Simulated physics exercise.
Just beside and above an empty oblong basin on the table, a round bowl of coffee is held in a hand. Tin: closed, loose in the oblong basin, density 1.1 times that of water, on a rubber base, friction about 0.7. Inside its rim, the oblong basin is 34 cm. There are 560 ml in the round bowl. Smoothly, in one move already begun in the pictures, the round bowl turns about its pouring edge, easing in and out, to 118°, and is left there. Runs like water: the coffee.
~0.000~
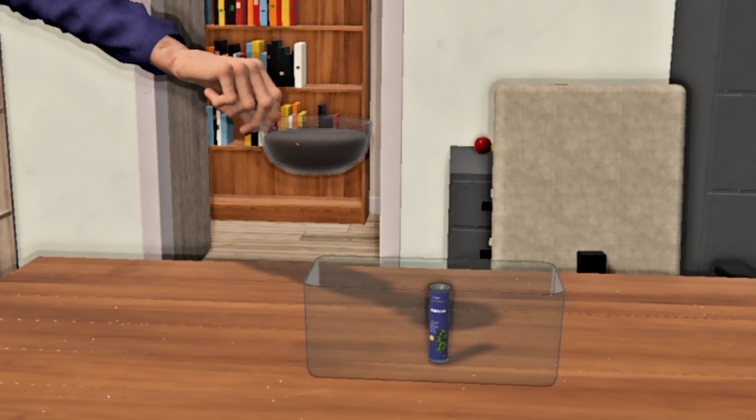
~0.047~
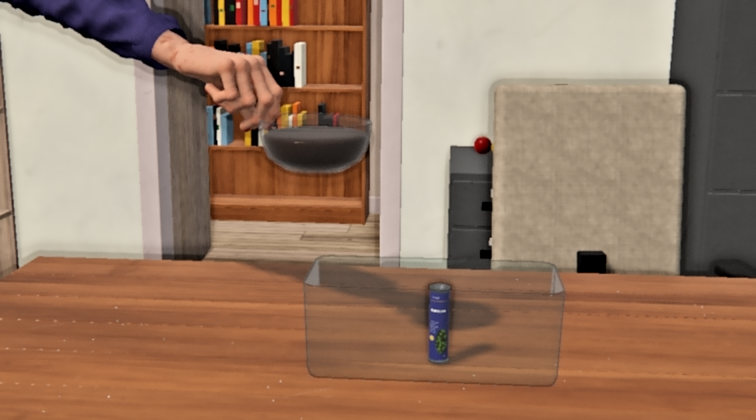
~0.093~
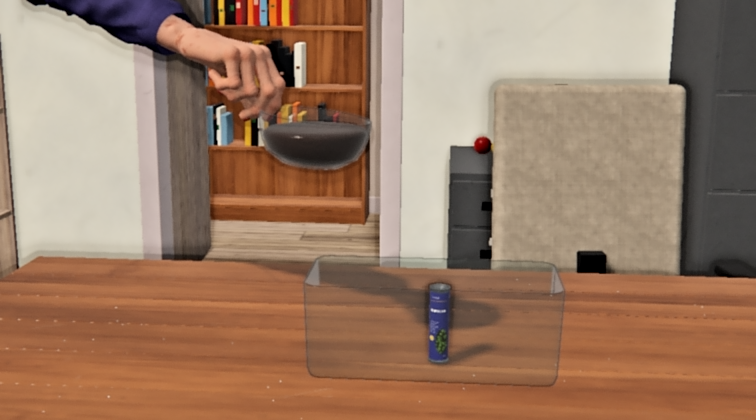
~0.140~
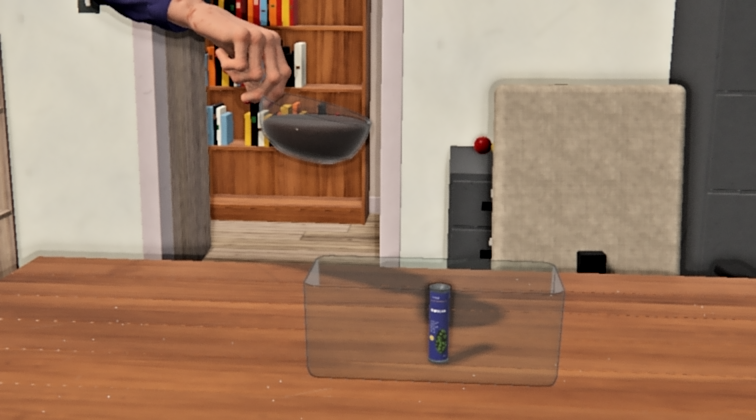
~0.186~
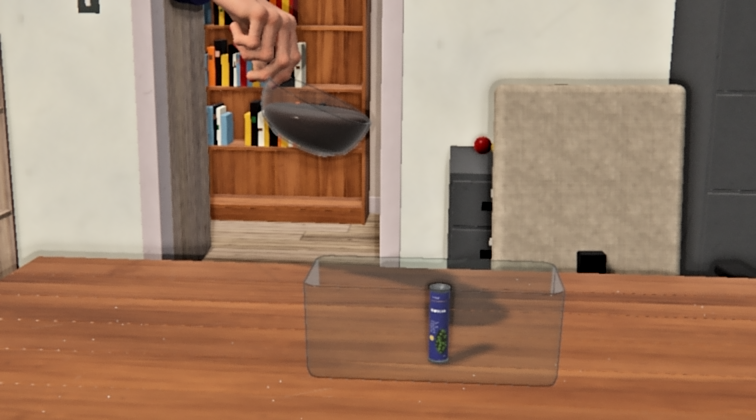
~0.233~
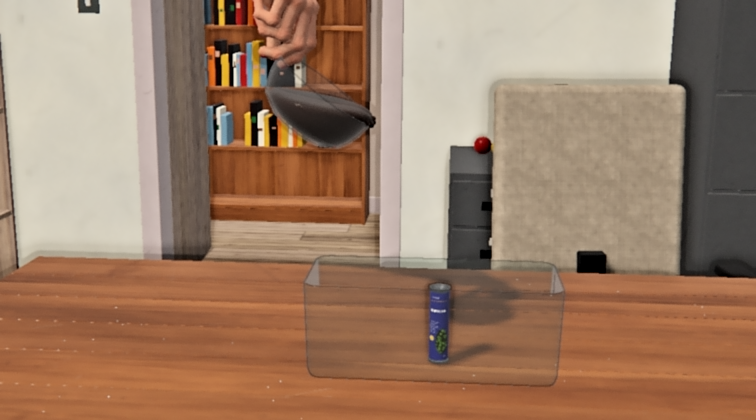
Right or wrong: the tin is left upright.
Wrong.
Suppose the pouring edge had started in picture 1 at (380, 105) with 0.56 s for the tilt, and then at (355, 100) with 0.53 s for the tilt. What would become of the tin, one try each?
Run one: It tumbles. Run two: It tumbles.
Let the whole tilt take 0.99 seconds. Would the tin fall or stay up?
The tin stays on its base.
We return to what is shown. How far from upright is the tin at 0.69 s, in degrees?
About 0 degrees.
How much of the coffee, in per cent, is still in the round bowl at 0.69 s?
Roughly 0 percent remains.
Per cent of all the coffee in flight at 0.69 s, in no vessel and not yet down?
Around 6 per cent of the liquid is in flight.
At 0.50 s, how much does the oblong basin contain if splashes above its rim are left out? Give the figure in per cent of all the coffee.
The basin holds roughly 6 in a hundred parts at that moment.
Then, 0.50 s in, the tilt is 108° and 12 per cent is still to pour; the tin stands where it began.
Then, 0.69 s in, the tilt is 118° and 0 per cent is still to pour; the tin stands where it began.
Then, 0.89 s in, the tilt is 118° and 0 per cent is still to pour; the tin leans 55°.
Then, 1.11 s in, the tilt is 118° and 0 per cent is still to pour; the tin lies on its side.
Finally, the tin lies on its side.
